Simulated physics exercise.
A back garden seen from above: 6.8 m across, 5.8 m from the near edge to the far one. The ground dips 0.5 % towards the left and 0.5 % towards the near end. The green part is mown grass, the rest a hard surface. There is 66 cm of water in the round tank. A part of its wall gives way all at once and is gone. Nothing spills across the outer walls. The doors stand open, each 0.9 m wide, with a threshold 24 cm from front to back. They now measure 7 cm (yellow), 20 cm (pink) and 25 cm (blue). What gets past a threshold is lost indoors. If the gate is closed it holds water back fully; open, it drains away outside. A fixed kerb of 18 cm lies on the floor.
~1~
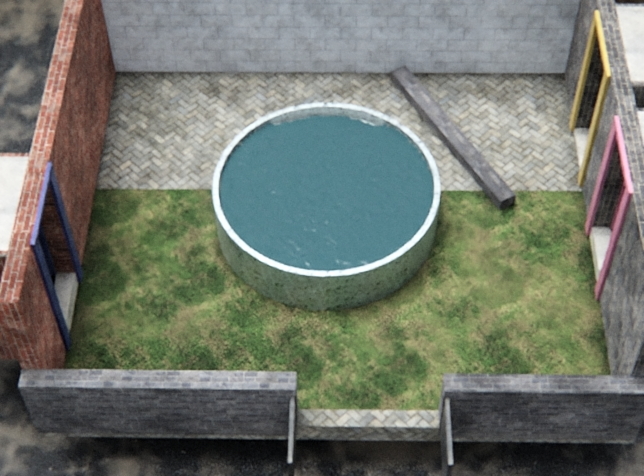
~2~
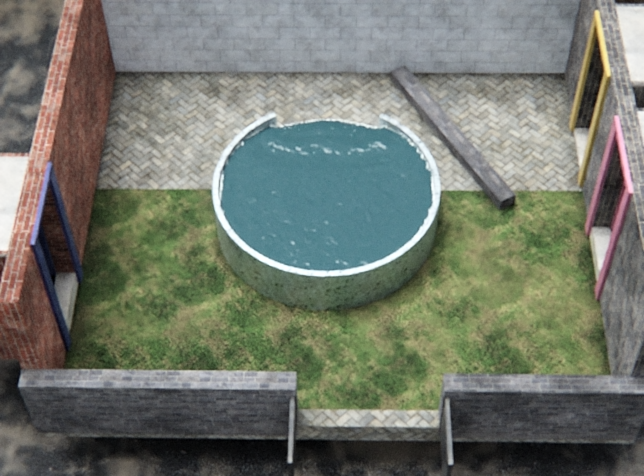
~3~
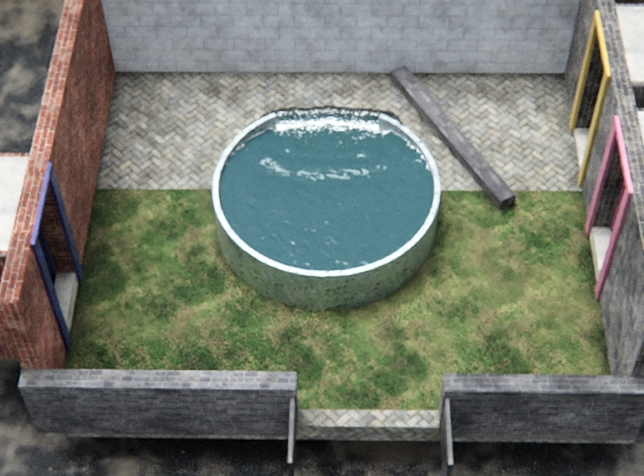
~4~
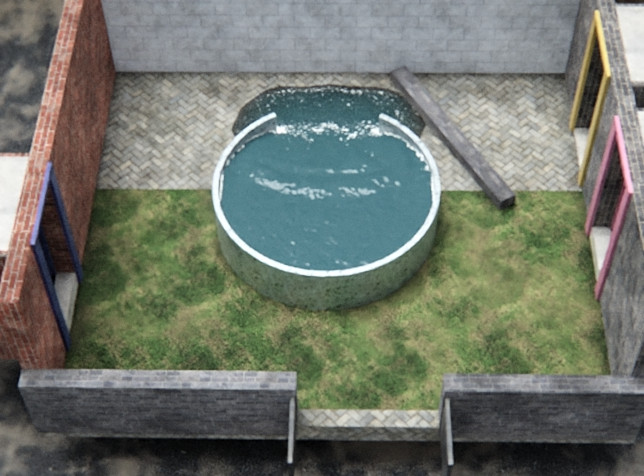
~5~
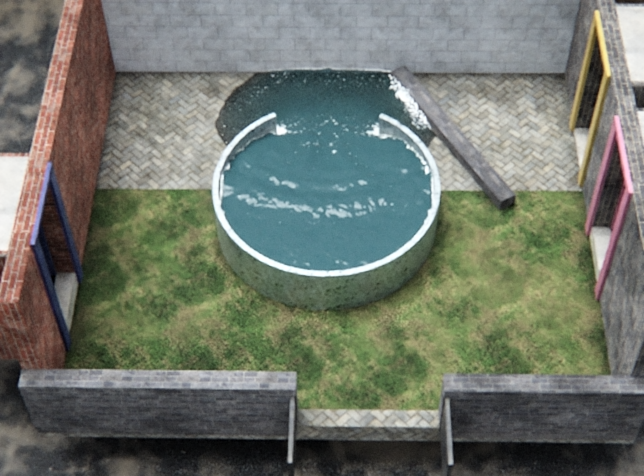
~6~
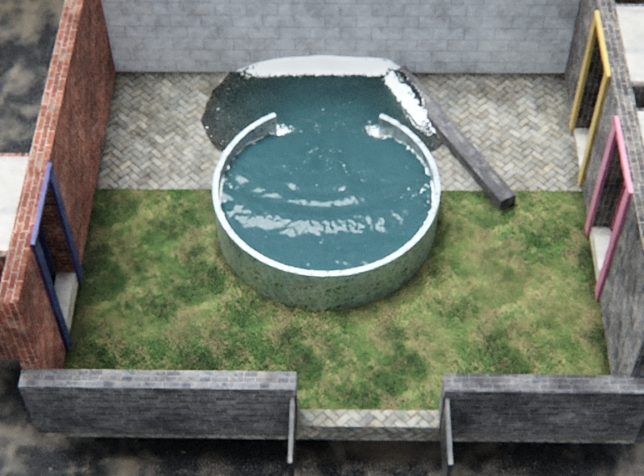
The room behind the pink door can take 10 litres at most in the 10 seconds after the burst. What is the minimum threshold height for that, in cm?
It would have to be roughly 6.5 cm high.
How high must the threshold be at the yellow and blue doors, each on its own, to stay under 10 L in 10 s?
Roughly 9.5 cm at yellow and 13.0 cm at blue.
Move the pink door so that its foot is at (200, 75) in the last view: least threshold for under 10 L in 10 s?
Roughly 17 cm.
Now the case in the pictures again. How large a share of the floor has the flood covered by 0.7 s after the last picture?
Near 20 per cent is wet.
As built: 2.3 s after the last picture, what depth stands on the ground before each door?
In cm: Yellow 12, pink 0, blue 0.
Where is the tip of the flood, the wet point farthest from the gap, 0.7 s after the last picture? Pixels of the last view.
At about (117, 73).
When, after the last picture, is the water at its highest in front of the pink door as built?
Around 5.0 s.
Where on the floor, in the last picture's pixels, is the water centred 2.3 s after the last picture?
Around (312, 164).
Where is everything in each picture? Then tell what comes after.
The first frame shows the round tank at (326, 188) is whole and still, 66 cm deep; the pink door at (608, 215) is dry.
In the second frame, water pours out on the far side and has run 0.3 m, to a hidden place; about 9 cm deep outside, 66 cm at the back.
In the third frame, water pours out on the far side and has run 0.7 m, to (382, 114); about 11 cm deep outside, 66 cm at the back.
In the fourth frame, the gap is on the far side, the front 1.1 m out at (390, 94); the back of the round tank holds 66 cm.
In the fifth frame, the gap is on the far side, the front 1.6 m out at (393, 74); the back of the round tank holds 66 cm.
In the sixth frame, the gap is on the far side, the front 1.7 m out at (235, 73); the back of the round tank holds 66 cm; the pink door at (608, 215), 4.1 m from the gap, is still 2.9 m from the nearest water.
Then, 0.7 s after the last picture water covers 20 % of the floor, deepest (50 cm) near (342, 91); it has not reached the pink door.
Then, 2.3 s after the last picture water covers 45 % of the floor, deepest (40 cm) near (117, 73); it has not reached the pink door.
Then, 9.3 s after the last picture water covers 95 % of the floor, deepest (16 cm) near (58, 406); 7 cm at the pink door, 0 litres in over its 20 cm threshold.
At the pink door as built, the water peaked near 10 cm, 5.1 s after the last picture.
Run again over the same 10 s with other heights there, 23 litres in over 5 cm, 2 litres over 8 cm. The limit of 10 litres is kept from about 6.5 cm up.
